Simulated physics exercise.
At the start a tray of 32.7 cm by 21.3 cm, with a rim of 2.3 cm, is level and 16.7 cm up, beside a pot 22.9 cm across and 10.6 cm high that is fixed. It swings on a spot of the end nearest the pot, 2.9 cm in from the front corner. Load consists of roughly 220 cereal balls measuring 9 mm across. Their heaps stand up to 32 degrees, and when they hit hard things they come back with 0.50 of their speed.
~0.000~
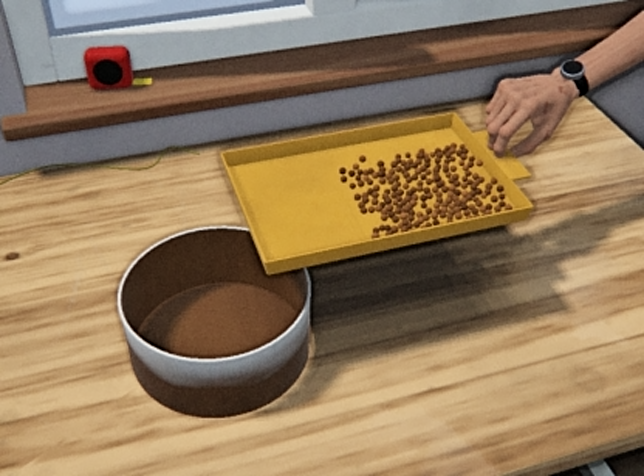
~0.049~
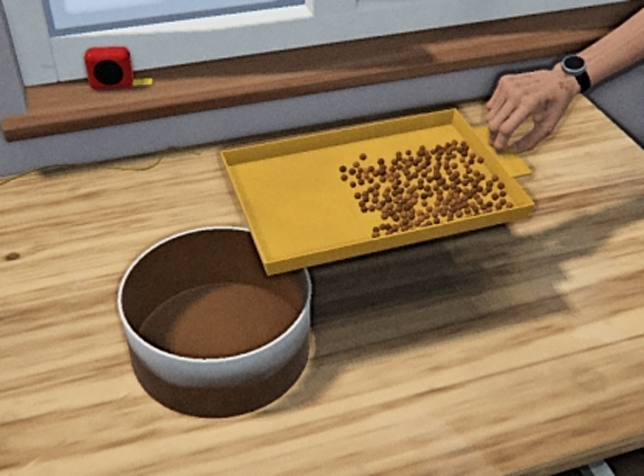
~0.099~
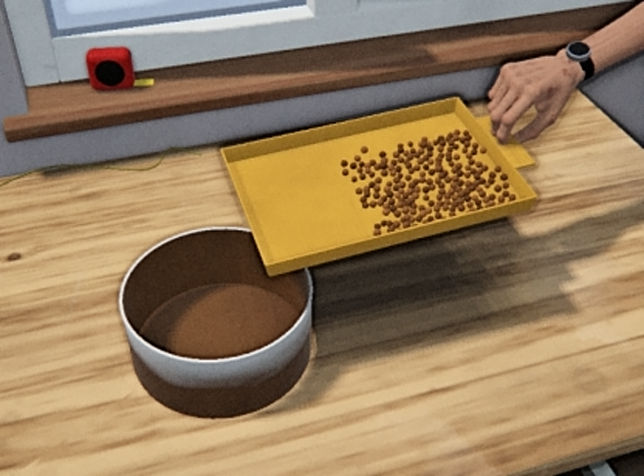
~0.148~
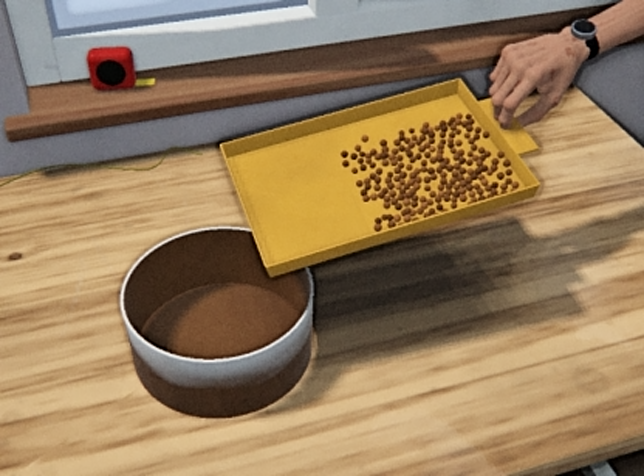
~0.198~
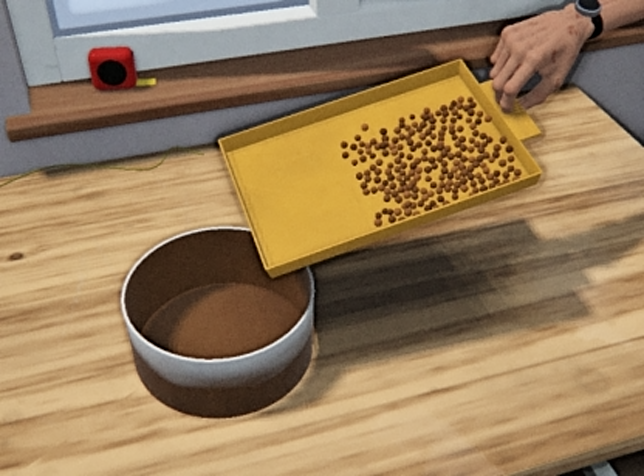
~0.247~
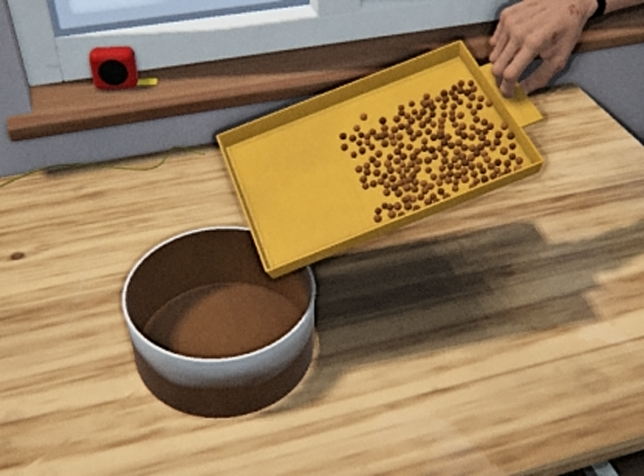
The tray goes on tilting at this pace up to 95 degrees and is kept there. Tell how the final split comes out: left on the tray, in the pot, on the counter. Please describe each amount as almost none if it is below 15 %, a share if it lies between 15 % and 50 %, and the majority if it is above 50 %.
Tray: Expect a minor portion; pot: Expect over half the total; counter: Expect a minor portion.
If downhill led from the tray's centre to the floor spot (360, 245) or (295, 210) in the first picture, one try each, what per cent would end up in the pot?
Around 35 % for the first direction, around 90 % for the second.
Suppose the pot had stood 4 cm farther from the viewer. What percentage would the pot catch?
Share in pot: Approx. 40 %.
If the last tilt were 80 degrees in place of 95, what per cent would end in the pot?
Pot share: About 70 per cent.
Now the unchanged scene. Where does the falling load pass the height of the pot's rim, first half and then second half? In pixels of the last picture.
Roughly (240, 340) to begin with, later roughly (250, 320).
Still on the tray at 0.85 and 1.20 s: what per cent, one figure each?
Close to 70 at the first time and 10 at the second.
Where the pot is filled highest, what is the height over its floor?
Top level: Approx. 2.0 cm.
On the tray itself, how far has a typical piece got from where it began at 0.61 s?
Roughly 12 cm.
After 0.61 s, tilt 56 degrees; the tray holds 100 %, the pot 0 %.
After 0.85 s, tilt 81 degrees; the tray holds 70 %, the pot 20 %.
After 1.20 s, tilt 95 degrees; the tray holds 10 %, the pot 85 %.
In the end, at 1.9 s, tray 5 %, pot 95 %, counter 5 %.
